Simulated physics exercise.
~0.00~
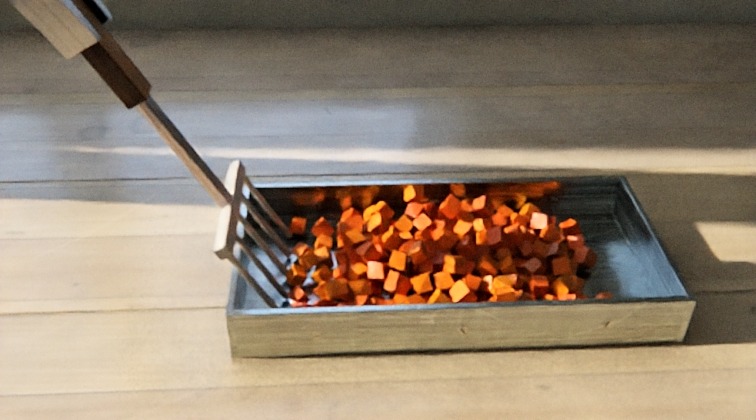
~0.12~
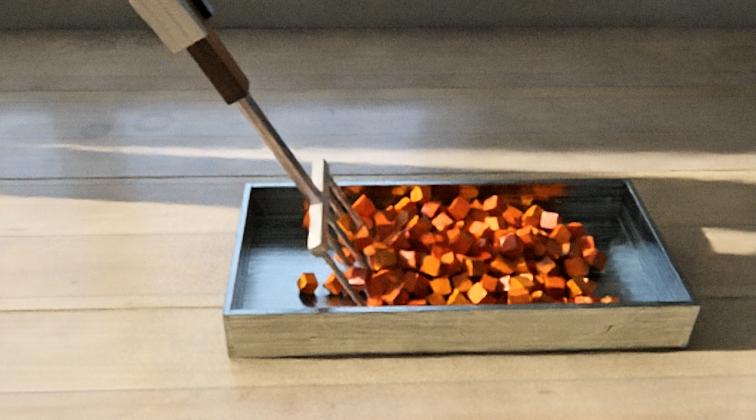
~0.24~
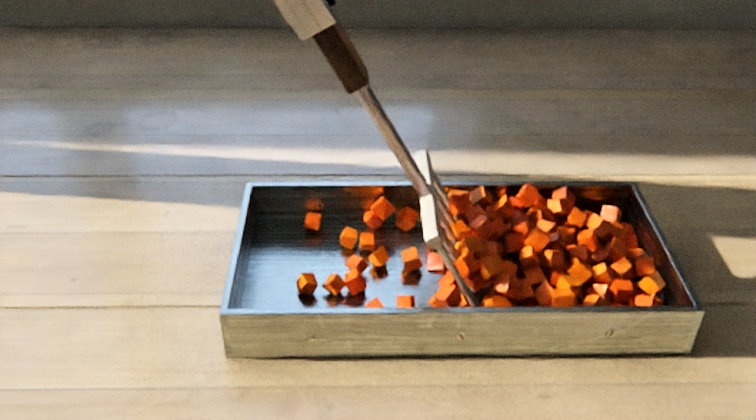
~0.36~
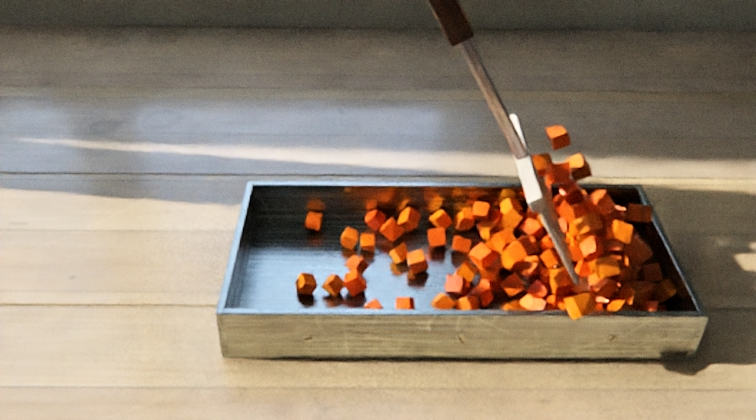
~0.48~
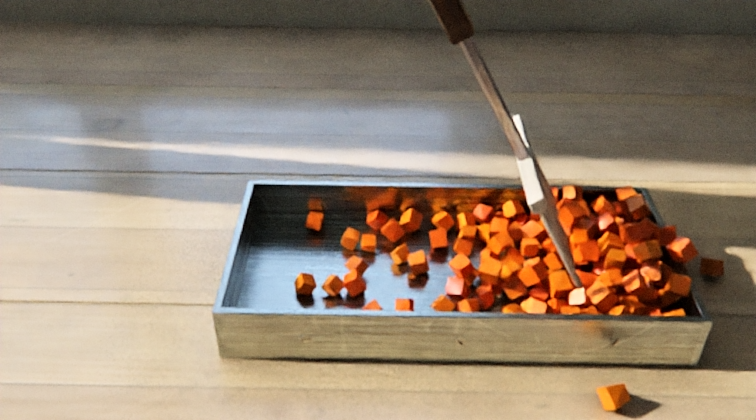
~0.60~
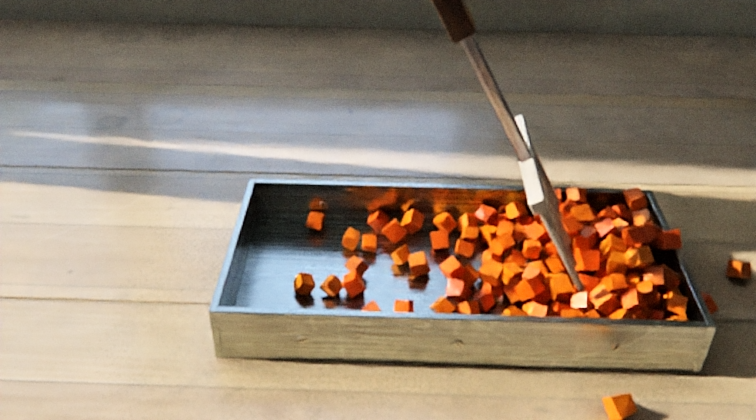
On a sunlit table of pale wooden boards, a shallow rectangular tin holds a heap of orange vegetable dice. A machine lowers a rake in at the left end and draws it to the right, pushing the dice ahead of it. The load bunches up and grows steeper, while a thin scatter of pieces stays behind on the dark base. Near the right end the heap swells and a few dice tumble over the rim. The rake then stops, still in the heap, with most dice crowded at the right and a few strays lying outside.
